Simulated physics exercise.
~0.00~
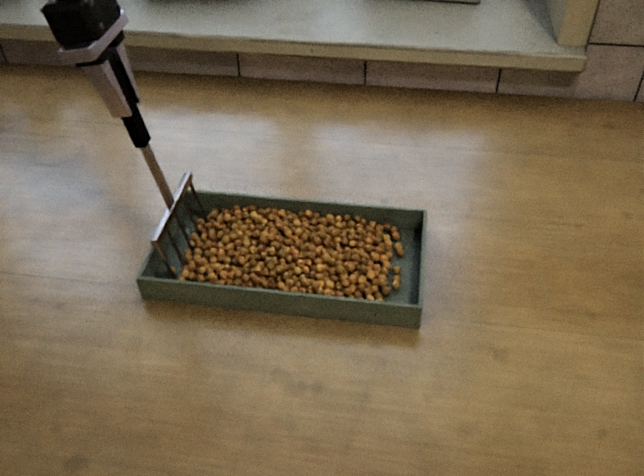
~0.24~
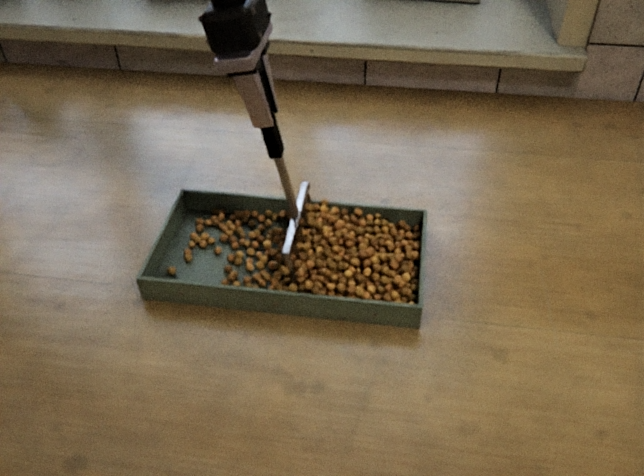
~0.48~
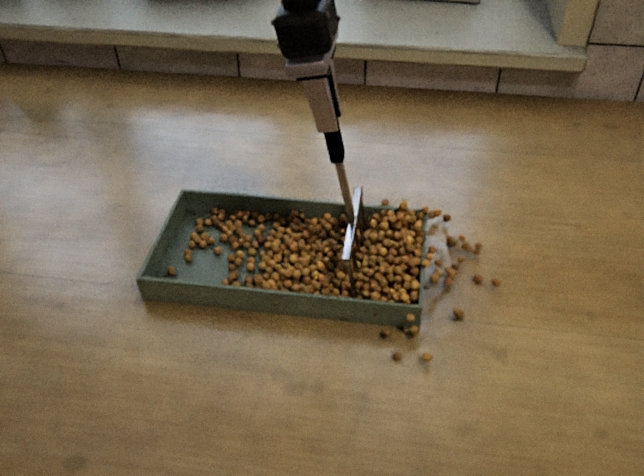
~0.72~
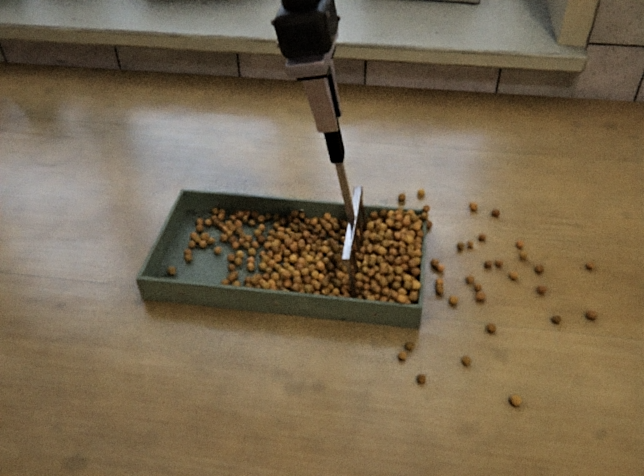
A robot-held fork raked through a green tray of dried chickpeas from left to right, heaping them toward the right end until some spilled over and scattered across the wooden table, then it stopped, with most of the chickpeas still in the tray.
